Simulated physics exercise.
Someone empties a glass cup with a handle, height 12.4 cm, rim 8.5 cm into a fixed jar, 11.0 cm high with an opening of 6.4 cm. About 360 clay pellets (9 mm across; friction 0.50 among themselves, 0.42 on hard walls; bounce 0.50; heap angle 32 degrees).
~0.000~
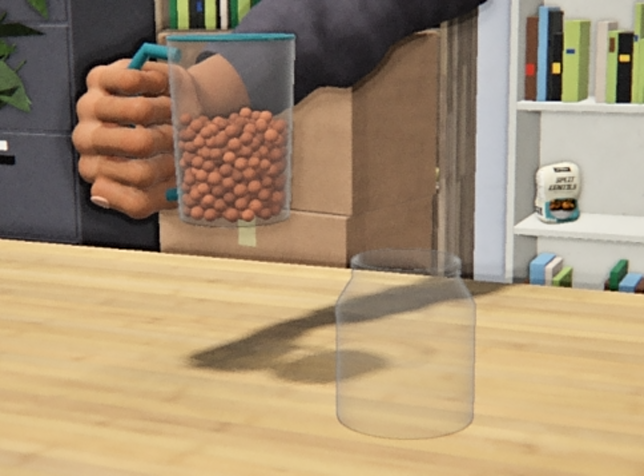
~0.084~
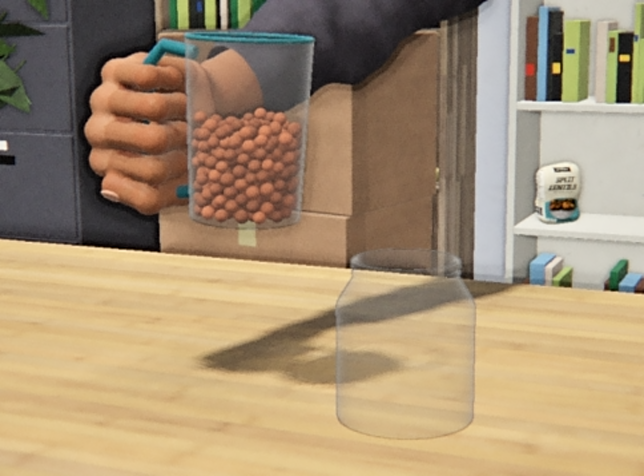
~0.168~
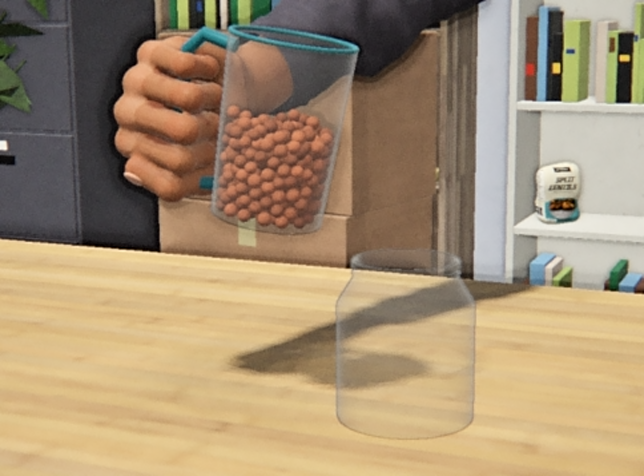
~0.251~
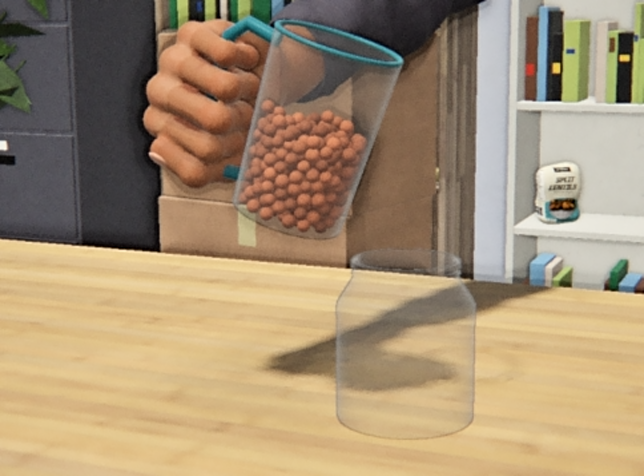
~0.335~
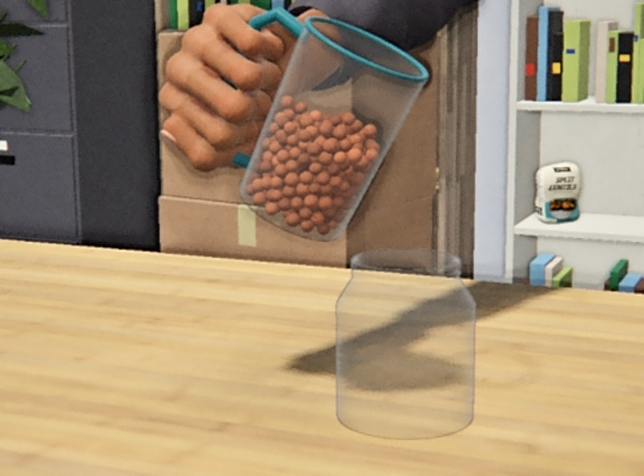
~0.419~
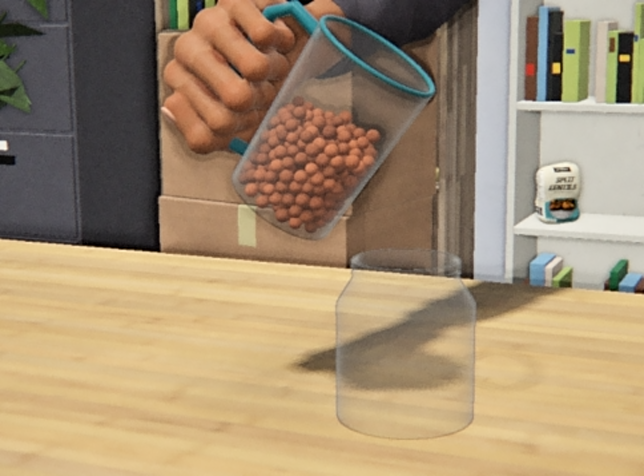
Above a wooden table, a hand moves a cup of brown pellets right, tilting it rightward.
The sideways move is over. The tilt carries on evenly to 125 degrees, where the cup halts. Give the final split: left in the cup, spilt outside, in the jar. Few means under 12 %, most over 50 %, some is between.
Still above very few, spilt very few, jar the larger part.
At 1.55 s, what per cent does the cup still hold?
About 15 per cent.
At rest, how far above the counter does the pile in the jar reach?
About 7.0 cm.
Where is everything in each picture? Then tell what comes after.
The first picture shows cup at (233, 128), tilt 0 degrees, lip at (287, 38), moved 0.0 cm; middle of the pieces at (235, 169); jar at (405, 339).
The second picture shows cup at (247, 129), tilt 3 degrees, lip at (307, 41), moved 1.1 cm; middle of the pieces at (248, 170).
The third picture shows cup at (280, 130), tilt 11 degrees, lip at (352, 52), moved 3.6 cm; middle of the pieces at (275, 171).
The fourth picture shows cup at (312, 131), tilt 19 degrees, lip at (397, 65), moved 6.0 cm; middle of the pieces at (302, 171).
The fifth picture shows cup at (328, 132), tilt 27 degrees, lip at (422, 79), moved 7.2 cm; middle of the pieces at (312, 170).
The sixth picture shows cup at (328, 132), tilt 35 degrees, lip at (429, 95), moved 7.2 cm; middle of the pieces at (307, 167); jar at (405, 339). The cup's pace is about 100 degrees a second.
Then, at 0.86 s, tilt 78 degrees; the cup holds 100 %, the jar 0 %.
After 1.15 s, tilt 107 degrees; the cup holds 100 %, the jar 0 %.
After 1.55 s, tilt 125 degrees; the cup holds 15 %, the jar 75 %.
By 2.3 s all is still; still above 0 %, spilt 0 %, jar 100 %.
